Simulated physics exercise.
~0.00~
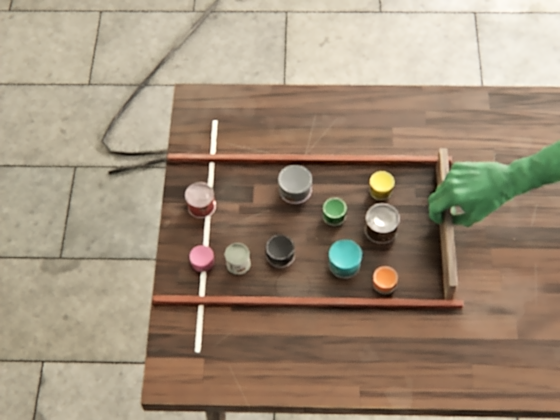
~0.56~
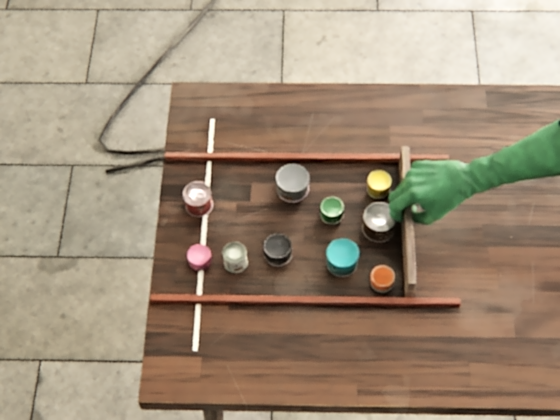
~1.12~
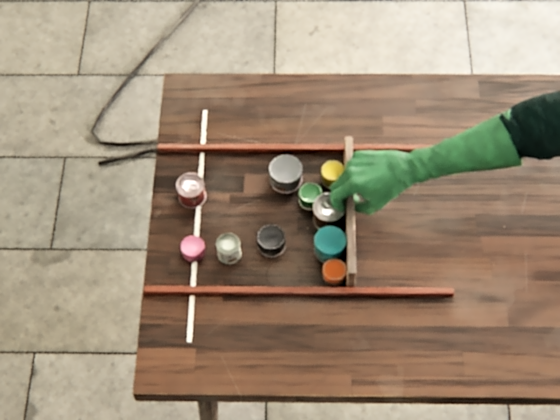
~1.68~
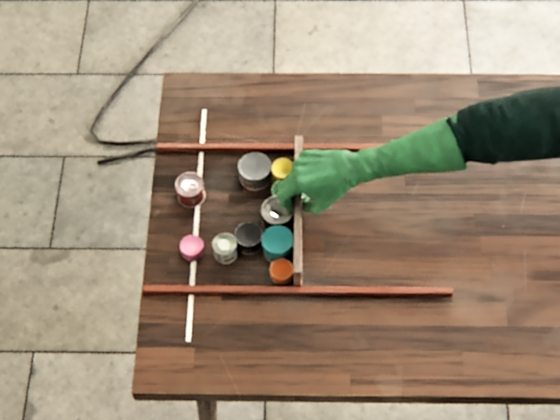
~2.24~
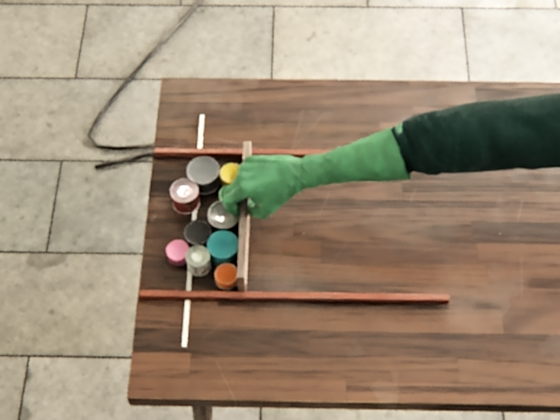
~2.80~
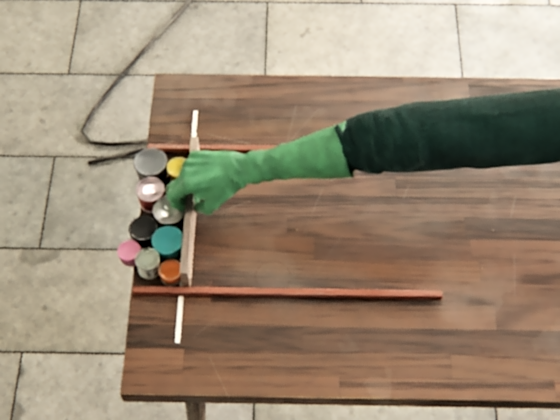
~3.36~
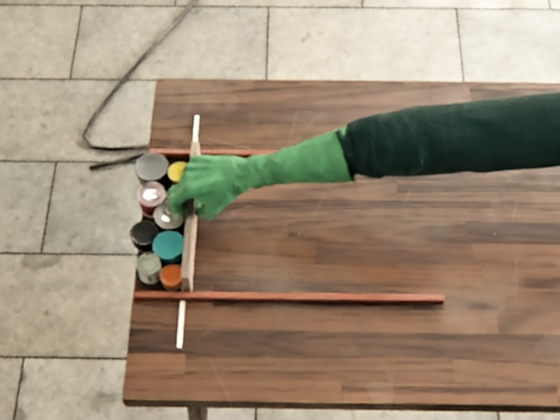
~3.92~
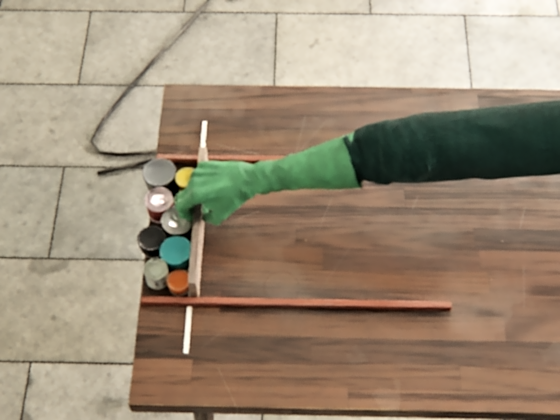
Green-gloved hand pushing a wooden board left between two rails, bunching small colourful tins at the table edge until the pink one falls off.
